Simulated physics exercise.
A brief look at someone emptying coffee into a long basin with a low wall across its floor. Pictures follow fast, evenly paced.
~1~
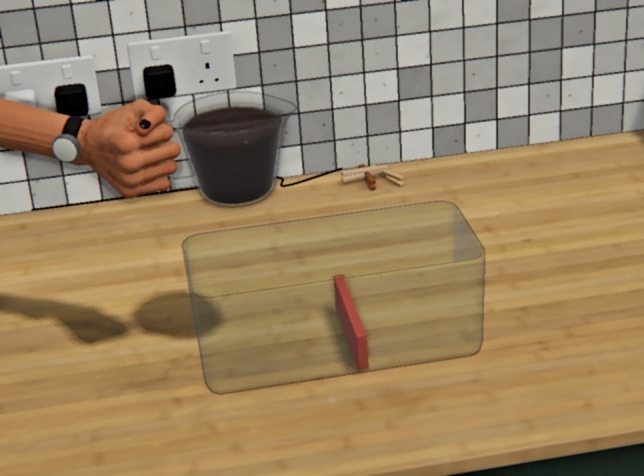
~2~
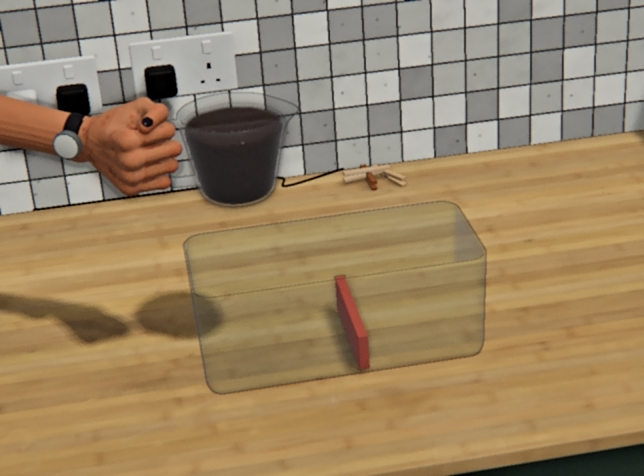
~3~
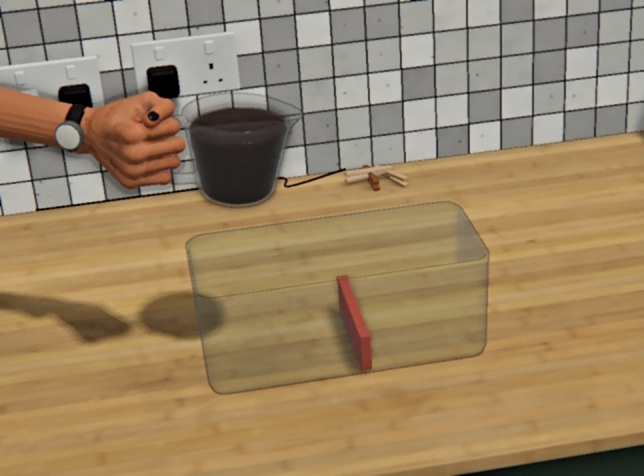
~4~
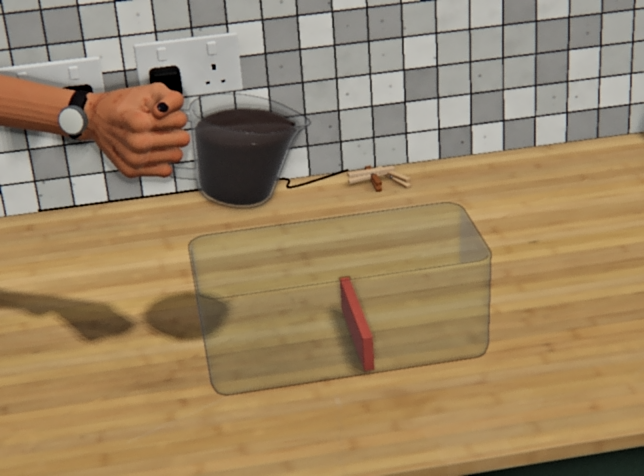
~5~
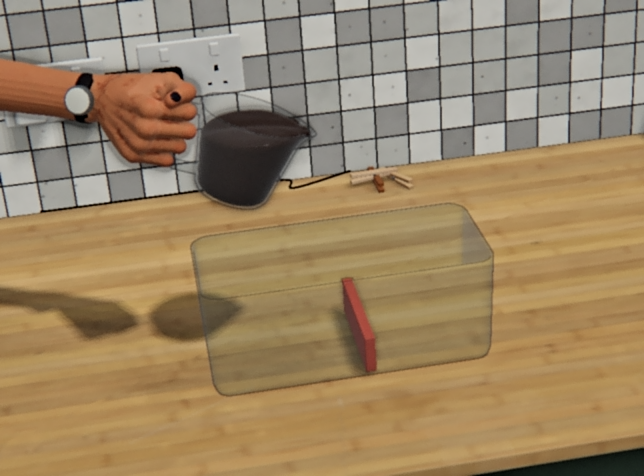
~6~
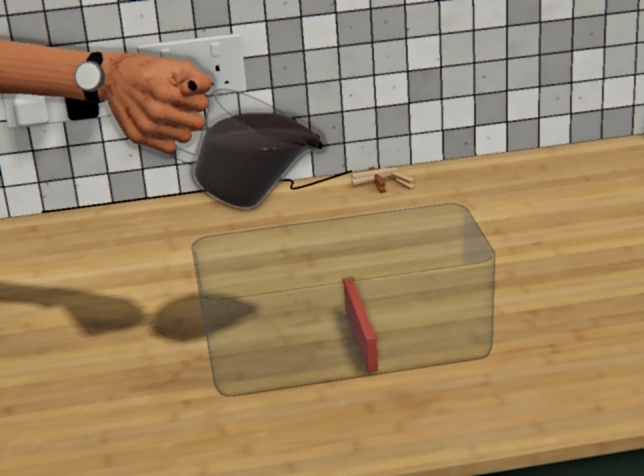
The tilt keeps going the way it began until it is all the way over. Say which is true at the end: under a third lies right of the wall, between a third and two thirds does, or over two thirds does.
The share right of the wall is going to reach a third without passing two thirds.
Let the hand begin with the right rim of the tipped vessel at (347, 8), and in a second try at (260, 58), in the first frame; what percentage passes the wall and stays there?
You'd get 70 percent from the first and 30 percent from the second.
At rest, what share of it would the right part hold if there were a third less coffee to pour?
It comes to near 35 per cent.
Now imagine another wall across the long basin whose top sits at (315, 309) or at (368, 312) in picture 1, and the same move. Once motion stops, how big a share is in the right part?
I'd expect near 95 percent the first time and near 30 percent the next.
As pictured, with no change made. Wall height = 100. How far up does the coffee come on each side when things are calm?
Close to 20 for the left and 30 for the right.
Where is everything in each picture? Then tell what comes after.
In the first picture, tilt 0°; pouring edge (296, 105); surface from (181, 129) to (281, 116); the long basin's rim runs from (187, 269) to (470, 229); the wall's top is at (350, 306).
In the second picture, tilt 1°; pouring edge (299, 107); surface from (184, 129) to (282, 117).
In the third picture, tilt 6°; pouring edge (304, 112); surface from (188, 127) to (287, 119).
In the fourth picture, tilt 13°; pouring edge (311, 120); surface from (194, 128) to (295, 122).
In the fifth picture, tilt 21°; pouring edge (317, 132); surface from (200, 132) to (307, 125).
In the sixth picture, tilt 32°; pouring edge (321, 145); surface from (203, 138) to (314, 137); 2 per cent is over the edge.
A moment on, the tilt is 93° and 37 per cent is still to pour, 4 is left of the wall and 31 right of it.
Next, the tilt is 104° and 4 per cent is still to pour, 34 is left of the wall and 57 right of it.
Then the tilt is 104° and 0 per cent is still to pour, 42 is left of the wall and 57 right of it.
Later the tilt is 104° and 0 per cent is still to pour, 42 is left of the wall and 57 right of it.
In the end 42 per cent lies left of the wall, 57 right of it and 1 outside.
